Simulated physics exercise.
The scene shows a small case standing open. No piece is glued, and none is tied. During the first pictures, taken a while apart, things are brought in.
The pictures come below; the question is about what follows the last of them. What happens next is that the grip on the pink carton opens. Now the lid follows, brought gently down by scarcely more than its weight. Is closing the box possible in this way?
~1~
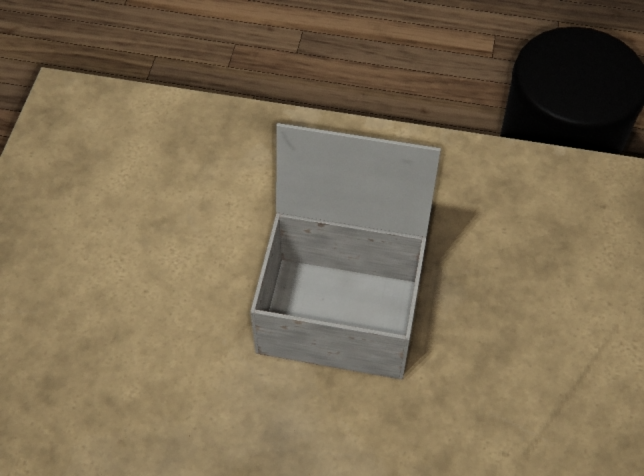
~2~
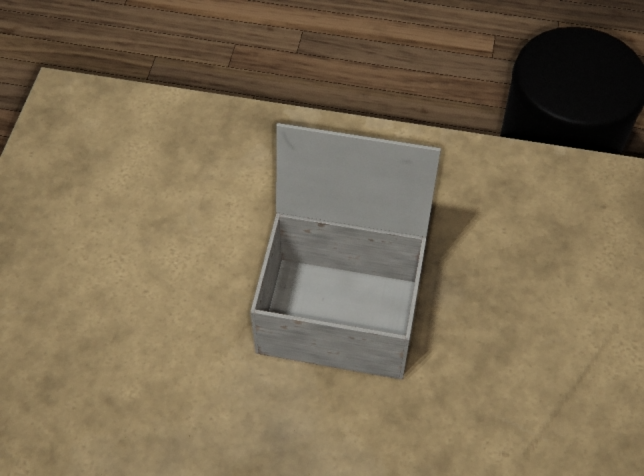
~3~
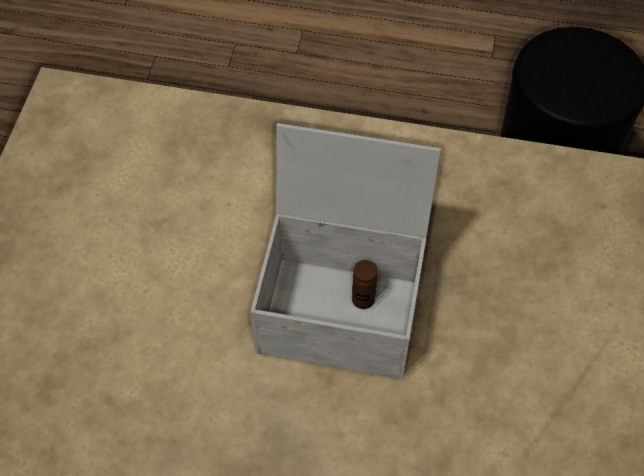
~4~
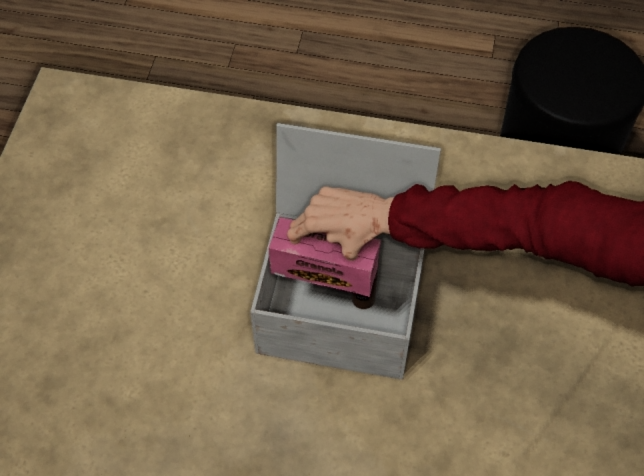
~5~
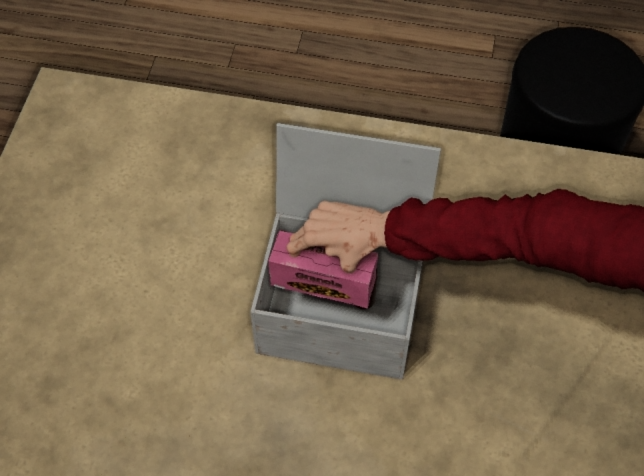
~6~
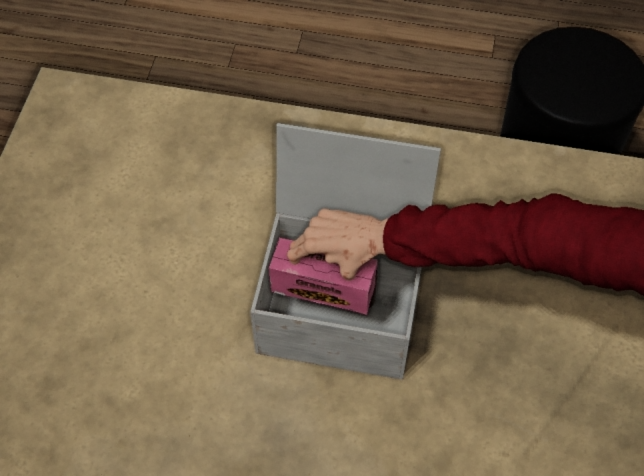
Yes.
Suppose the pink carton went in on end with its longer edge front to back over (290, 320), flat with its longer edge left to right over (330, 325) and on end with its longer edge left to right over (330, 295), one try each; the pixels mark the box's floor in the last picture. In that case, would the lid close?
Results in order: Lid up, lid down, lid up.
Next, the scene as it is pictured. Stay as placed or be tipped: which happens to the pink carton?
Result: The pink carton remains as it was set.
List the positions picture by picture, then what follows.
In the first frame, the last thing is not in view yet.
In the second frame, the last thing is not in view yet.
In the third frame, the last thing is not in view yet; brown shaker (364, 285).
The fourth frame shows coming down; pink carton (325, 257).
The fifth frame shows coming down; pink carton (323, 269).
The sixth frame shows put in, still held; pink carton (323, 276).
Then, 0.30 s on from there, pink carton shifted about its own width near (323, 306).
Then, 1.40 s on from there, lid 73° above the rim; pink carton shifted about its own width near (323, 307).
Then, 1.80 s on from there, lid 36° above the rim; pink carton shifted about its own width near (323, 307).
Then, 2.00 s on from there, lid 12° above the rim; pink carton shifted about its own width near (323, 307).
In the end, lid shut; moved from the start, pink carton; brown shaker unmoved. At the end, from the last picture's camera, pink carton near (323, 307).
